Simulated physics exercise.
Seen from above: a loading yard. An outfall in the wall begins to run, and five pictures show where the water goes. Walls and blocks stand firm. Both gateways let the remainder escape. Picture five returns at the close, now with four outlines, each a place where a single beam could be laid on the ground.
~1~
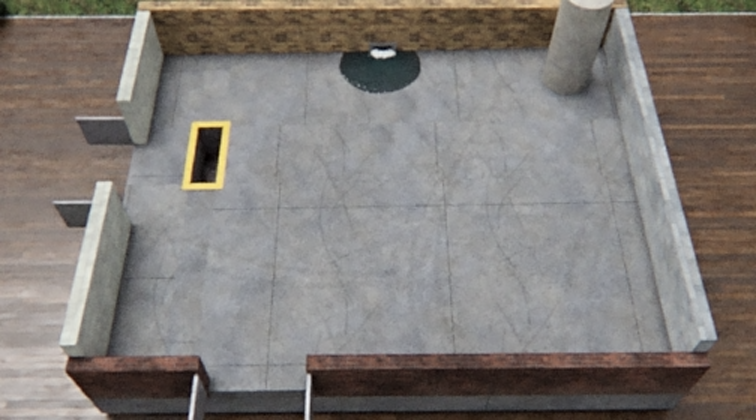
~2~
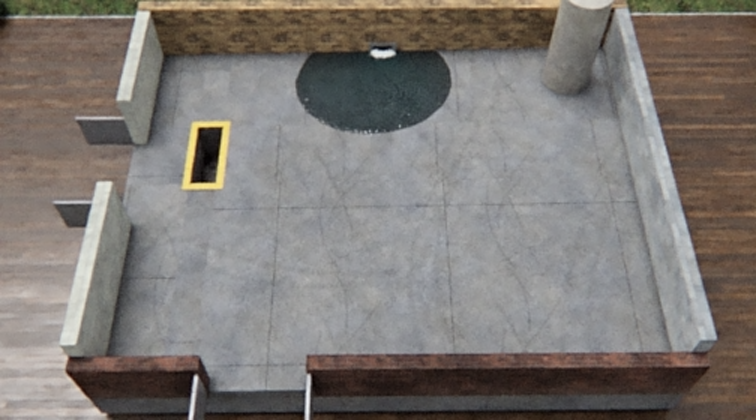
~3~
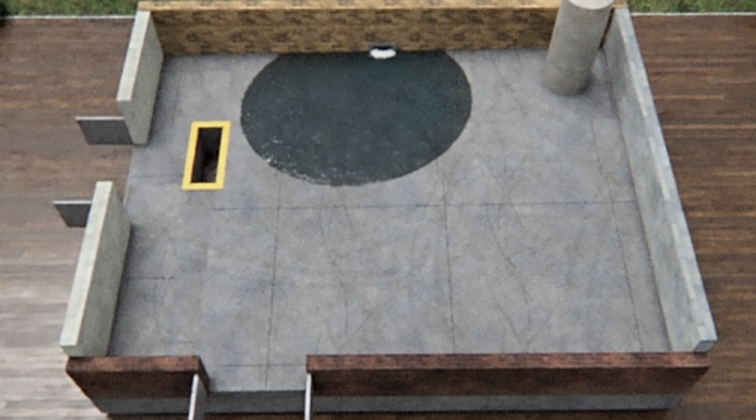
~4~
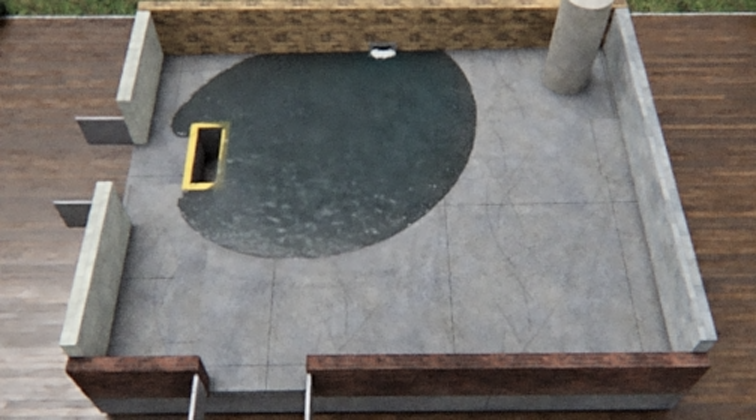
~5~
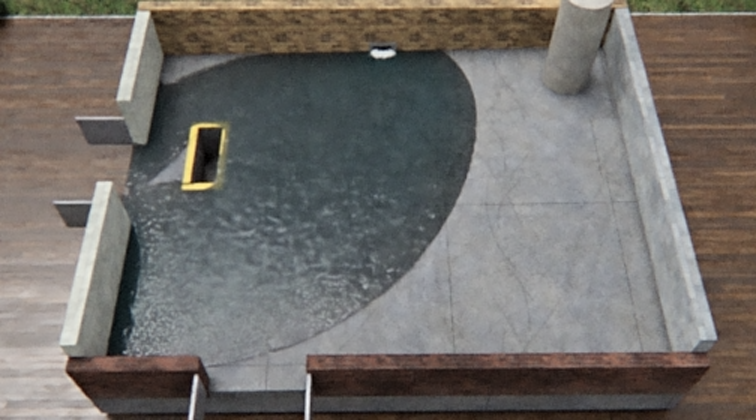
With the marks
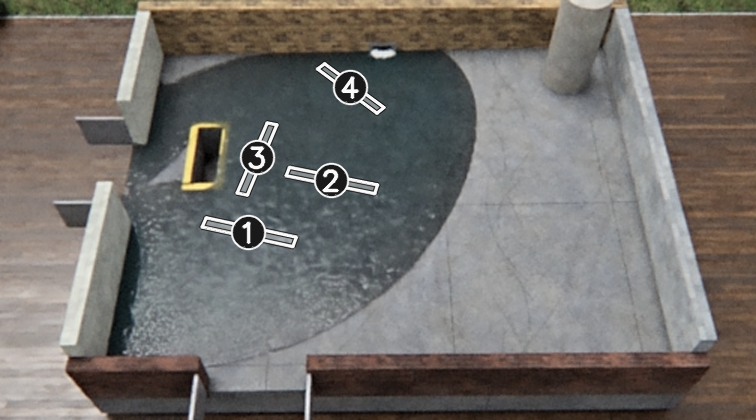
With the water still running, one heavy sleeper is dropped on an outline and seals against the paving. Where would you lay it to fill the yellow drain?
I would pick position 2.
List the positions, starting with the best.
2, 1, 3, 4.
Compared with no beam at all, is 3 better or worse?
Position 3 is worse.
In white, 1 from (204, 222) to (294, 241); 2 from (287, 171) to (376, 189); 3 from (242, 194) to (272, 123); 4 from (321, 66) to (380, 110).
Choosing 1, about 33 % of the stream goes into the yellow drain, about 64 % out by the gates.
Choosing 2, about 53 % of the stream goes into the yellow drain, about 44 % out by the gates.
Choosing 3, about 15 % of the stream goes into the yellow drain, about 85 % out by the gates.
Choosing 4, about 11 % of the stream goes into the yellow drain, about 88 % out by the gates.
